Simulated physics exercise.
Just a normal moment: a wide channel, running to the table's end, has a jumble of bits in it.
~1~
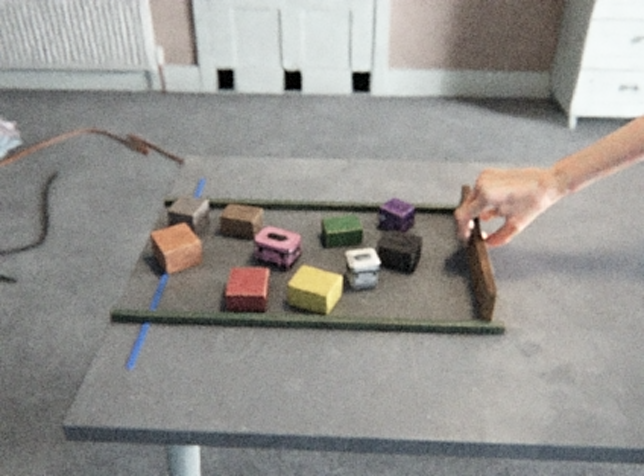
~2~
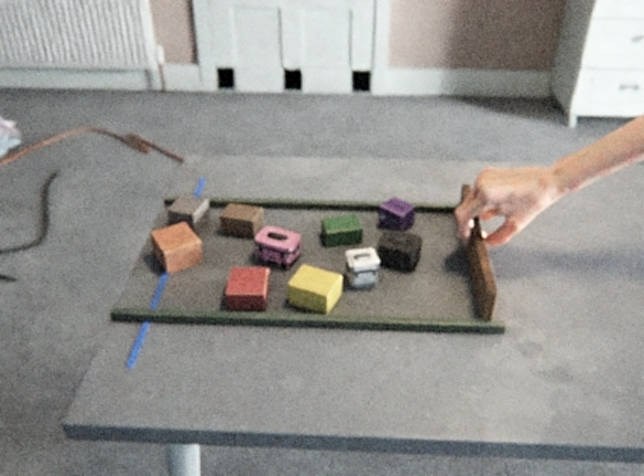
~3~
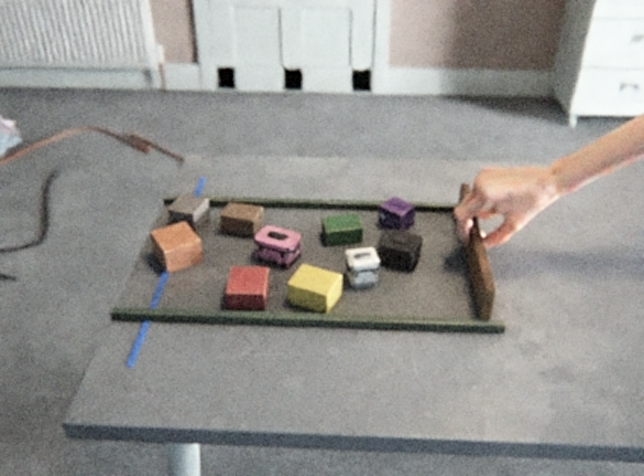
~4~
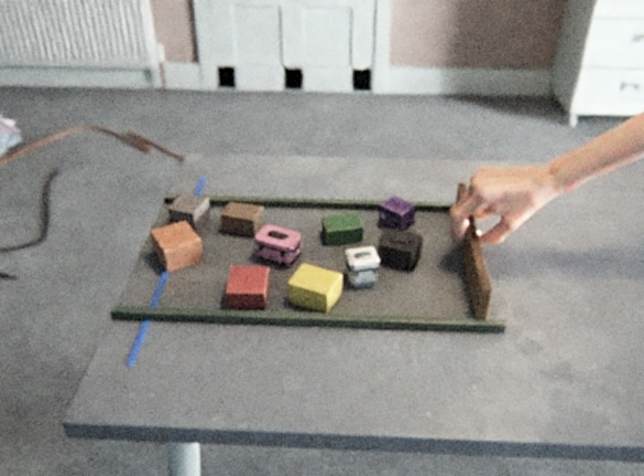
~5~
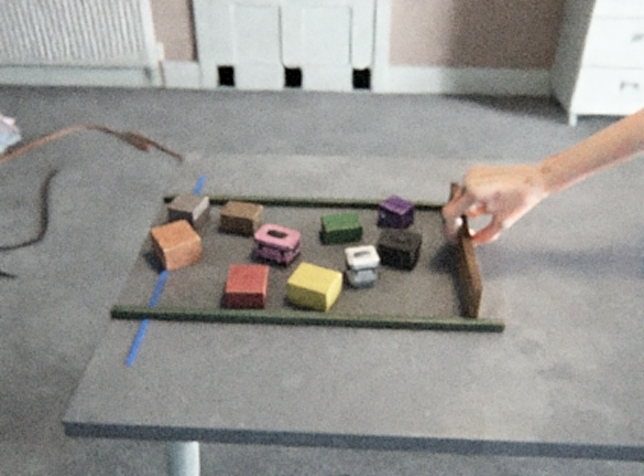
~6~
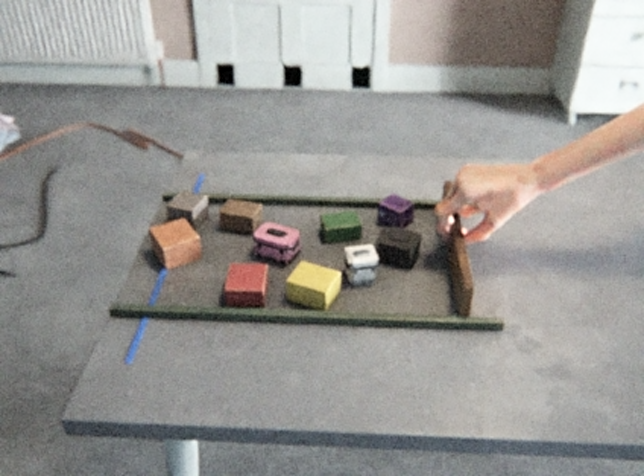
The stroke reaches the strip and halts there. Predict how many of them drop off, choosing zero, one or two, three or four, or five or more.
Most likely the sweep will knock off at least five.
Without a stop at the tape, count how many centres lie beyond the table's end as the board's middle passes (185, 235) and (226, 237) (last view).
4 and 1.
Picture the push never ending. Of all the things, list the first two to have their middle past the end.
Orange block, then grey block.
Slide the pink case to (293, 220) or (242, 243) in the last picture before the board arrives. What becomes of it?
In turn it goes down, then goes down.
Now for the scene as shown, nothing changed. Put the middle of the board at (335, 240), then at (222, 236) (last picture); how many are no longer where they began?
Moved so far: 6, later 10.
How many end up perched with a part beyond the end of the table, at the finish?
The tally is 3.
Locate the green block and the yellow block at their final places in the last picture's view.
The green block settles near (160, 223); as for the yellow block, near (133, 284).
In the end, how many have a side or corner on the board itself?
5 in contact.
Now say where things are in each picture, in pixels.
The first picture shows grey block (189, 216); orange block (176, 248); brown block (242, 221); board (475, 248); tape (173, 256).
The second picture shows orange block (176, 247); purple box (397, 215).
The third picture shows brown block (242, 220); black case (399, 250).
The fourth picture shows grey block (189, 214); pink case (279, 246).
The fifth picture shows orange block (176, 245); green block (342, 228).
The sixth picture shows grey block (188, 211); orange block (175, 243); brown block (241, 216); board (455, 244); tape (172, 251).
Early on, none off yet; grey block at rest near (188, 211); orange block at rest near (175, 243); brown block at rest near (241, 216).
A while later, none off yet; grey block at rest near (188, 211); orange block at rest near (175, 243); brown block travelled a little near (231, 215).
Further along, none off yet; grey block travelled about its own width near (167, 210); orange block leaning well over near (118, 254); brown block travelled about its own width near (194, 207).
Finally, the number that fall off is five or more; lost, pink case, red block, brown block, orange block and grey block.
